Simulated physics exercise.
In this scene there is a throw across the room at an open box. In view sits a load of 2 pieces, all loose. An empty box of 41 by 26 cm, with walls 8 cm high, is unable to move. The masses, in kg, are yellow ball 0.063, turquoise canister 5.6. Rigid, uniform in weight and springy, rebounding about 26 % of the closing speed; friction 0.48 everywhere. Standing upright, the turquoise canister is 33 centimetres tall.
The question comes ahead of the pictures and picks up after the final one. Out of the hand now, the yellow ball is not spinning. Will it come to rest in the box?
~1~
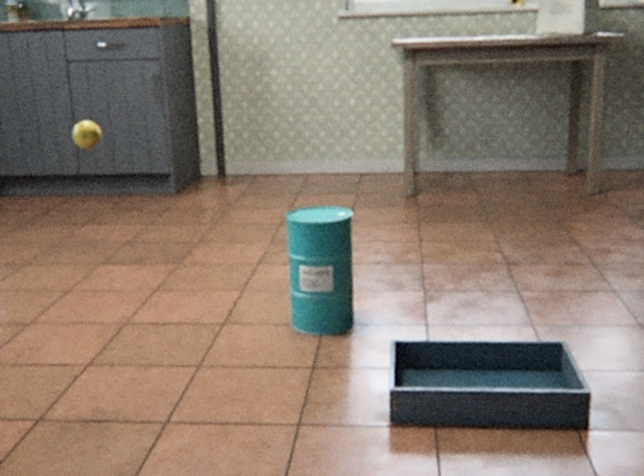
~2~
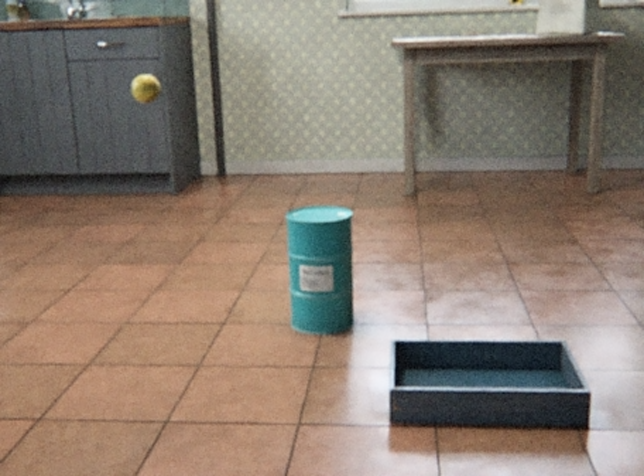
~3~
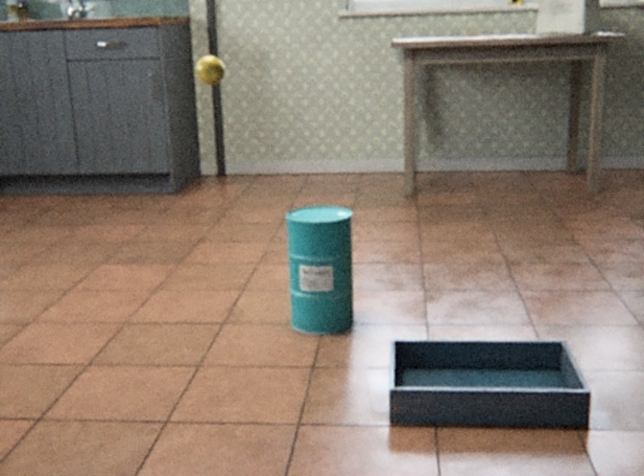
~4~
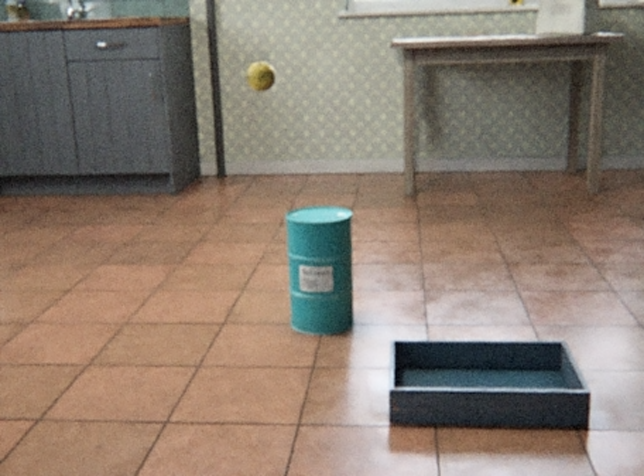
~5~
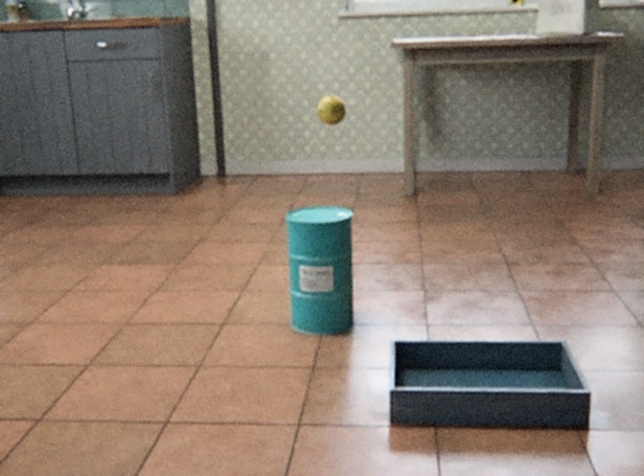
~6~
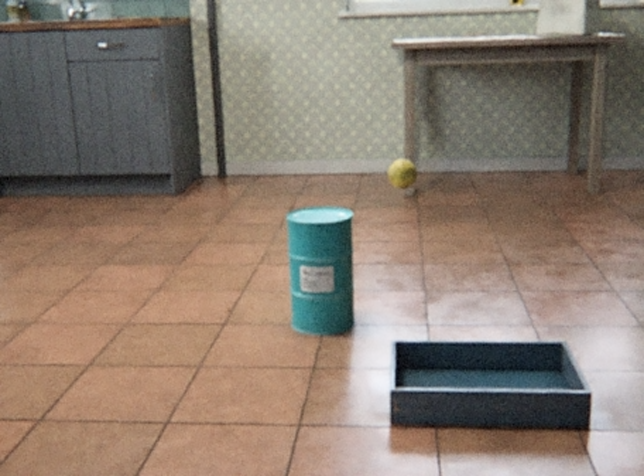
Yes - I'd say it is contained.
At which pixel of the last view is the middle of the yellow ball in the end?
Close to (490, 399).
Then, 0.10 s past the last view, 6 cm from the box's middle; yellow ball near (489, 291).
Then, 0.20 s past the last view, ball inside the box; yellow ball near (565, 387).
Then, 0.40 s past the last view, ball inside the box; yellow ball near (531, 397).
Then, 0.70 s past the last view, ball inside the box; yellow ball near (507, 398).
Finally, ball inside the box; turquoise canister still in place (within 10 cm). Final places as that camera would see them, yellow ball near (490, 399).
